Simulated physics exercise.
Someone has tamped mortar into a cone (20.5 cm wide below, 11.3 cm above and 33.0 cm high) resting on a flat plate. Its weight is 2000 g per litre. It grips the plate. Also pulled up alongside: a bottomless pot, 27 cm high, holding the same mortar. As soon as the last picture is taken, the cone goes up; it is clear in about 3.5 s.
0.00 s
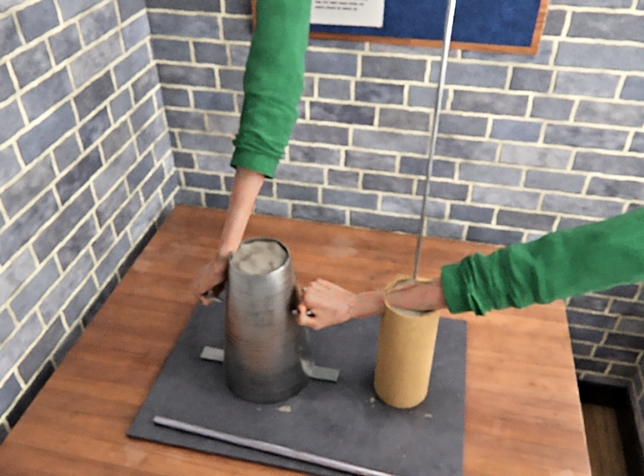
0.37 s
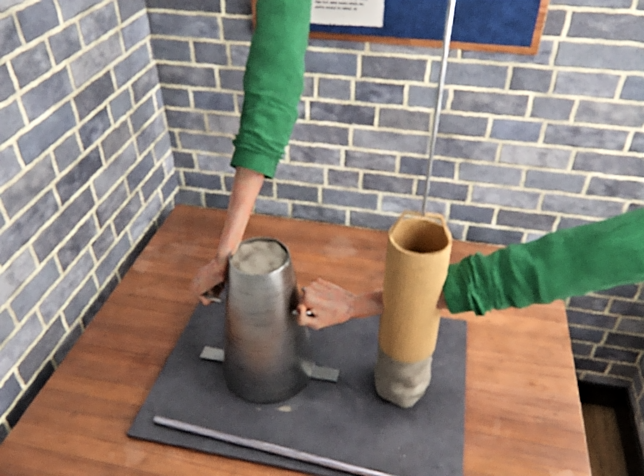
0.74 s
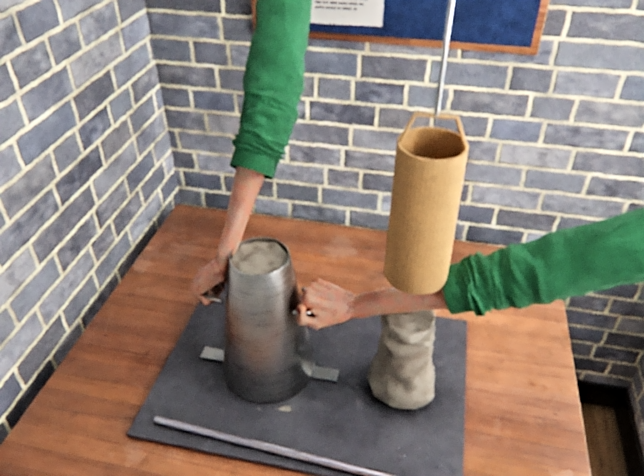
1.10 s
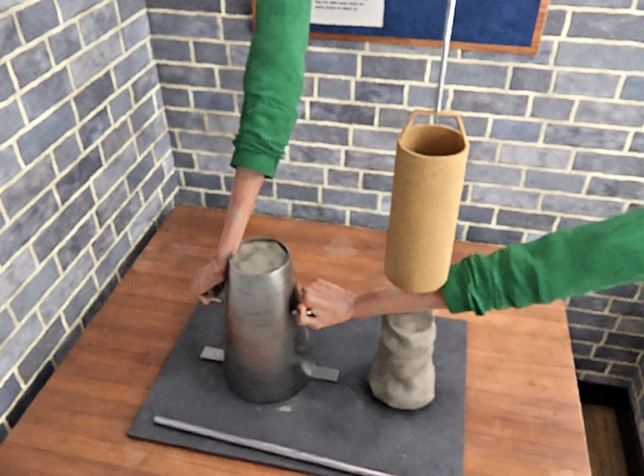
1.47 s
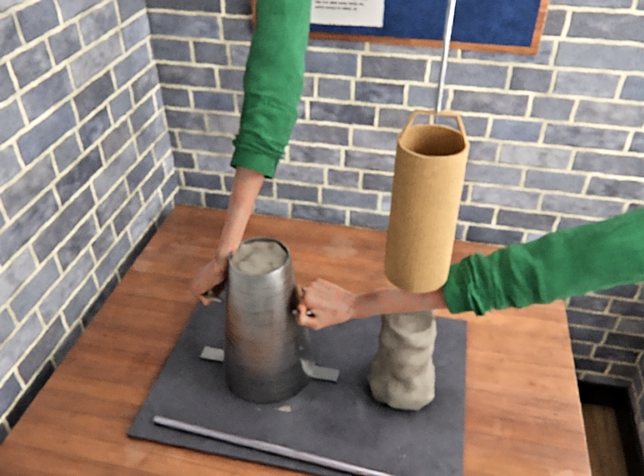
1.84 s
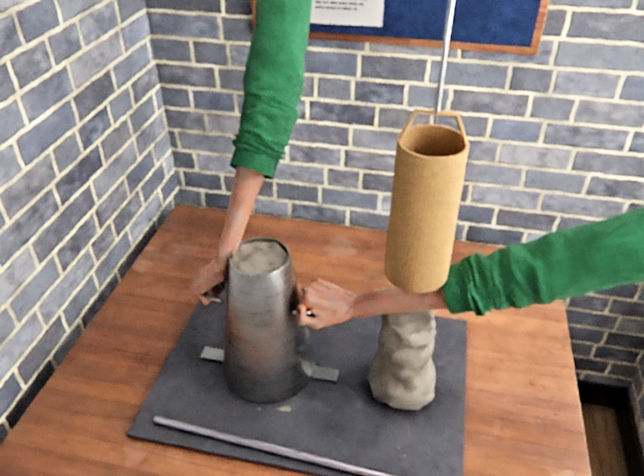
In the video, two green-sleeved arms hold a filled metal cone still on a dark plate while, to its right, a tan bottomless pot rises off a column of grey mortar, then hangs above it, the mortar left standing.
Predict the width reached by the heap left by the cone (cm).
Around 22 centimetres.
After 2.7 s, the cone is up 7.5 cm; the mortar has come down 1.8 cm to 31 cm and is 21 cm wide.
After 3.6 s, the cone is up 21 cm; the mortar has come down 2.0 cm to 31 cm and is 21 cm wide.
After 4.5 s, the cone is up 34 cm; the mortar has come down 2.2 cm to 31 cm and is 21 cm wide.
After 5.5 s, the cone is clear; the mortar has come down 2.4 cm to 31 cm and is 22 cm wide.
After 6.1 s, at rest, the cone is clear; the mortar has come down 2.5 cm to 31 cm and is 22 cm wide.
